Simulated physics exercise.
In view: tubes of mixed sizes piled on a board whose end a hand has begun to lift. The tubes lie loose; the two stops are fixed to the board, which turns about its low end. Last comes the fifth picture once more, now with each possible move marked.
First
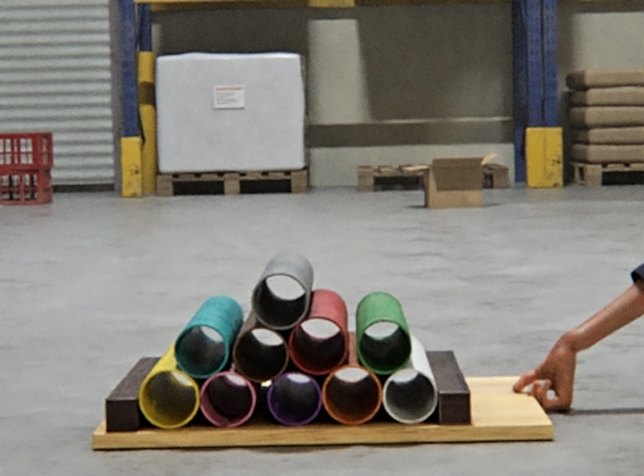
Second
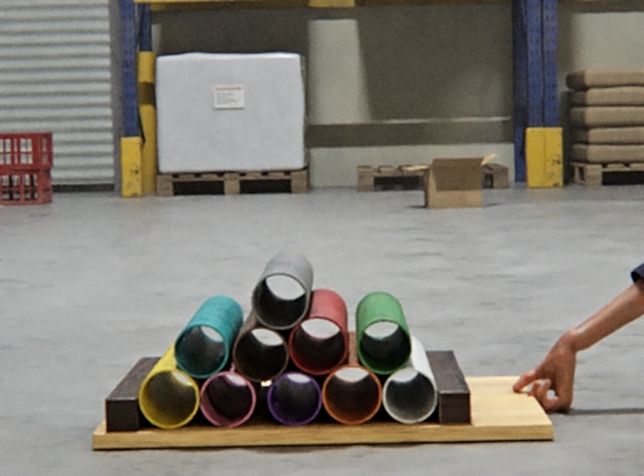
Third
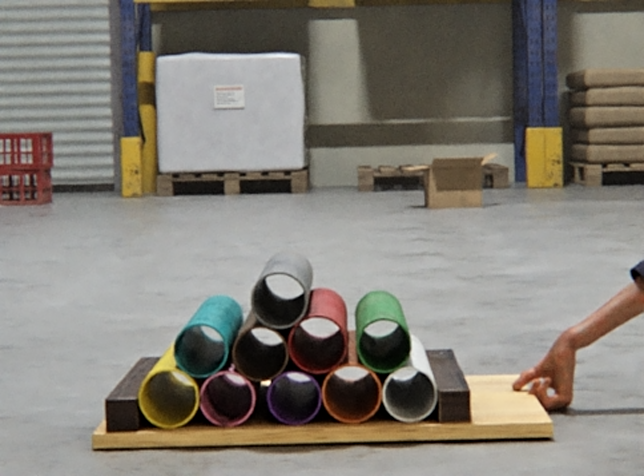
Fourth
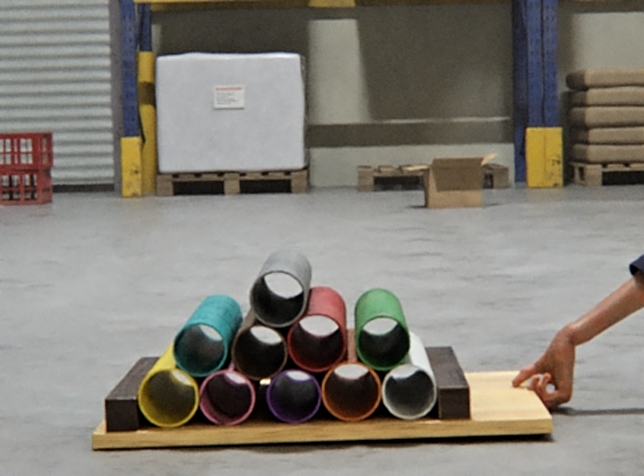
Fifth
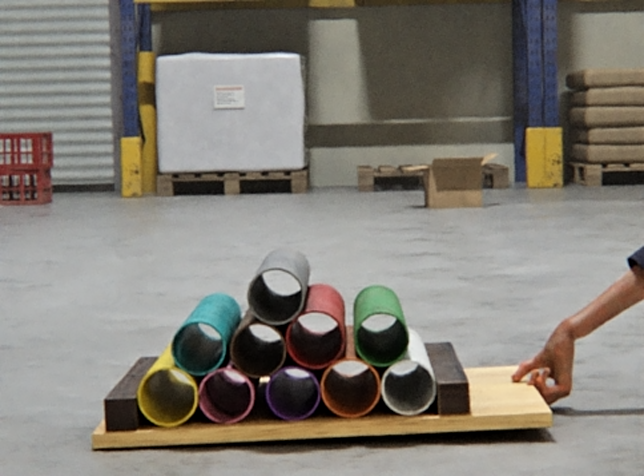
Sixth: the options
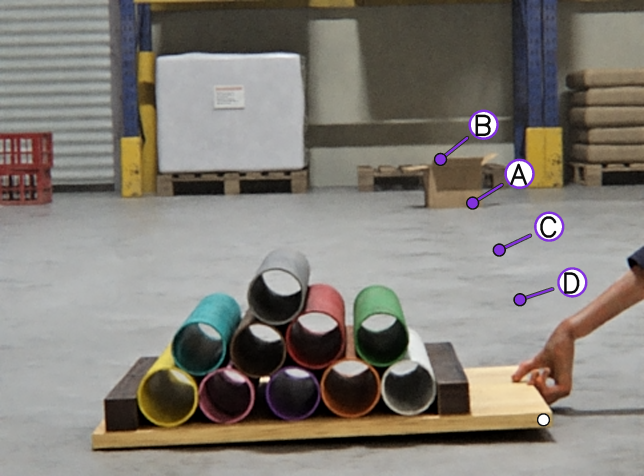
In a warehouse, a hand slightly lifts the right end of a board holding stacked colourful tubes.
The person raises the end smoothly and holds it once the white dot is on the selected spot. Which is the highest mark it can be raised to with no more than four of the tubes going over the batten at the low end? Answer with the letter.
Up to A.
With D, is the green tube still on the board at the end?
Yes.
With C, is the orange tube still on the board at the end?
The orange tube: Yes.
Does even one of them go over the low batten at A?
Yes.
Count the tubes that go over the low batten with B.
It comes to five.
On the marked copy, A at (473, 203); B at (440, 159); C at (499, 250); D at (520, 300); the white dot at (544, 420).
Following A. Soon after the start, board at 18°.
Later, board at 31°.
In the end, board at 31°, four over the low batten (brown, red, turquoise, grey).
As for the rest, B five over the low batten; C three over the low batten (brown, turquoise, grey); D none over the low batten.
